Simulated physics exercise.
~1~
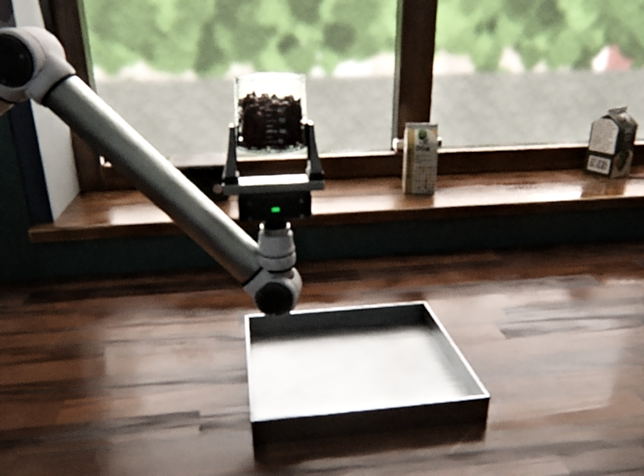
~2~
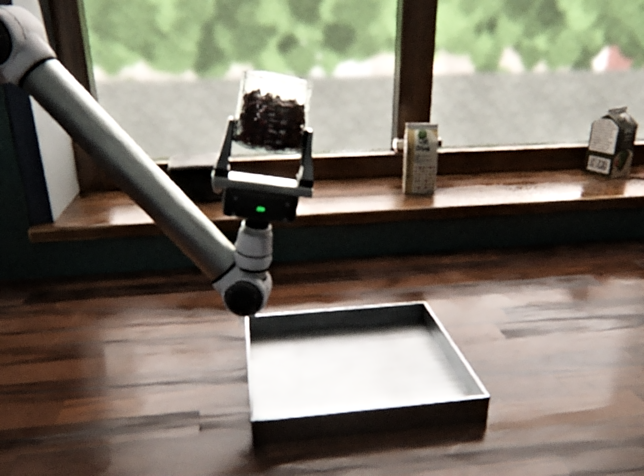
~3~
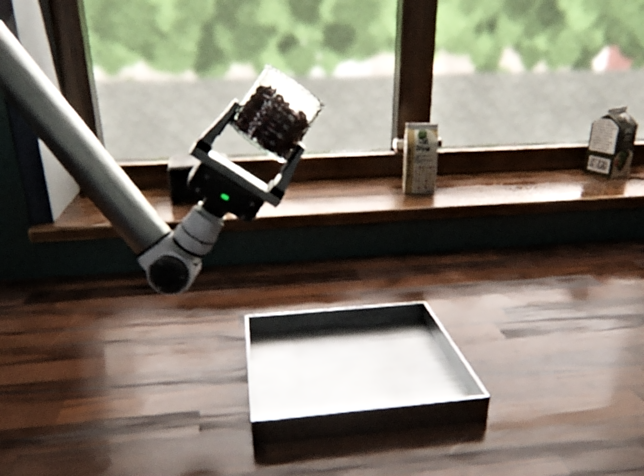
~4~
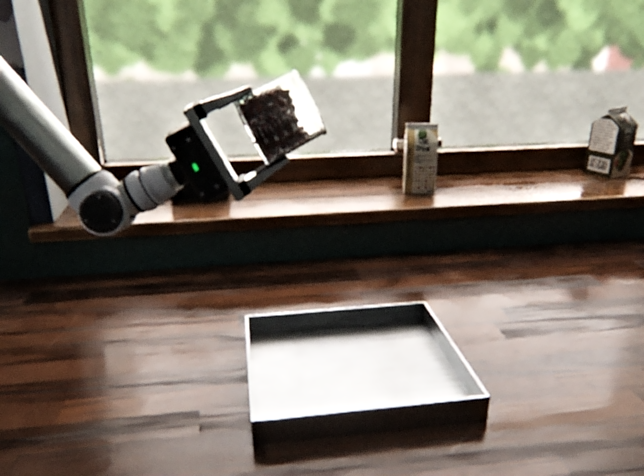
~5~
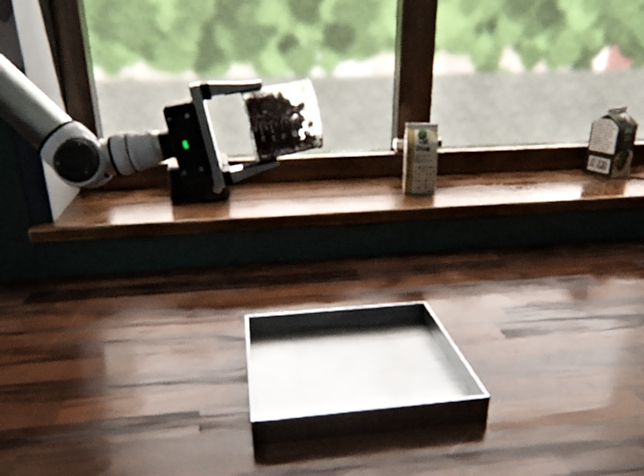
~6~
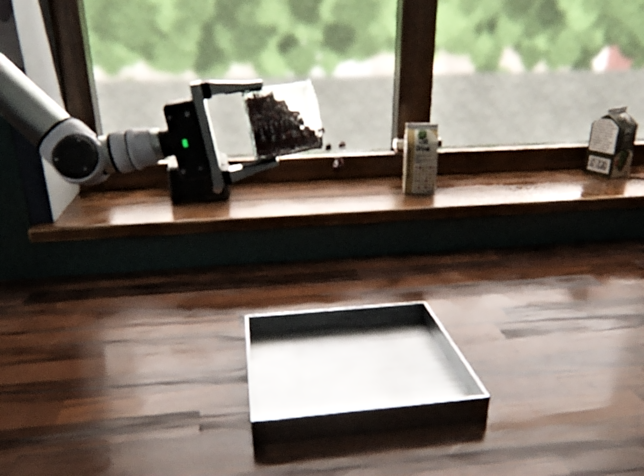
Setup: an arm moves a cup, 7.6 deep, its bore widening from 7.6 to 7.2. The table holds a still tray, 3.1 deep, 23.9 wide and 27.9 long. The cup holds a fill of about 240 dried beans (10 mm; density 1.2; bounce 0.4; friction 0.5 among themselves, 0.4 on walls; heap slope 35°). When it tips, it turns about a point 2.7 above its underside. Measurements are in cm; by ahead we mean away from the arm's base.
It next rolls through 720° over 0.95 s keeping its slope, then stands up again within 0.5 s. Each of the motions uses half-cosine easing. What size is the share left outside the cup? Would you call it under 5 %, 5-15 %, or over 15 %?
I would call it over 15 %.
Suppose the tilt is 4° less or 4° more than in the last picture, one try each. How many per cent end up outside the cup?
15 % and 30 %.
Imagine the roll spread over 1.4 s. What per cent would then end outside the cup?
Then roughly 35 per cent.
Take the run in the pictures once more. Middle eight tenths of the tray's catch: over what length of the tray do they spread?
12 cm, roughly.
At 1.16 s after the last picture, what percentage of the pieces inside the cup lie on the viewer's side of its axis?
Roughly 45 in every hundred.
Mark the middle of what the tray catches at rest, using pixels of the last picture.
I'd mark it about (386, 363) in the last picture.
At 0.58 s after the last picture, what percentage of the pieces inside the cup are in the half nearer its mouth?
About 35 %.
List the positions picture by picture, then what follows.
In the first picture, the cup middle at (271, 113), upright; upper third of the load around (269, 106), from x 240 to 300, top at y 95; 235 in the cup.
In the second picture, the cup middle at (273, 113), tipped 10°; upper third of the load around (268, 105), from x 240 to 300, top at y 90.
In the third picture, the cup middle at (277, 115), tipped 36°; upper third of the load around (268, 106), from x 240 to 305, top at y 90.
In the fourth picture, the cup middle at (280, 118), tipped 64°; upper third of the load around (272, 106), from x 245 to 305, top at y 90.
In the fifth picture, the cup middle at (281, 121), tipped 80°; upper third of the load around (270, 107), from x 250 to 315, top at y 95.
In the sixth picture, the cup middle at (281, 121), tipped 81°; upper third of the load around (267, 111), from x 250 to 340, top at y 95; 231 in the cup, 4 in flight or on a rim.
Then, 0.58 s on, tipped 81°, highest piece 38 above the table; 211 in the cup, 14 in the tray, 10 in flight or on a rim.
Then, 1.16 s on, tipped 51°, highest piece 37 above the table; 186 in the cup, 40 in the tray, 3 on the table or floor, 6 in flight or on a rim.
Then, 1.65 s on, upright, highest piece 39 above the table; 186 in the cup, 46 in the tray, 3 on the table or floor.
Then, 2.35 s on, upright, highest piece 39 above the table; 186 in the cup, 46 in the tray, 3 on the table or floor.
In the end, 186 in the cup, 46 in the tray, 3 on the table or floor. That is 21 % outside the cup.
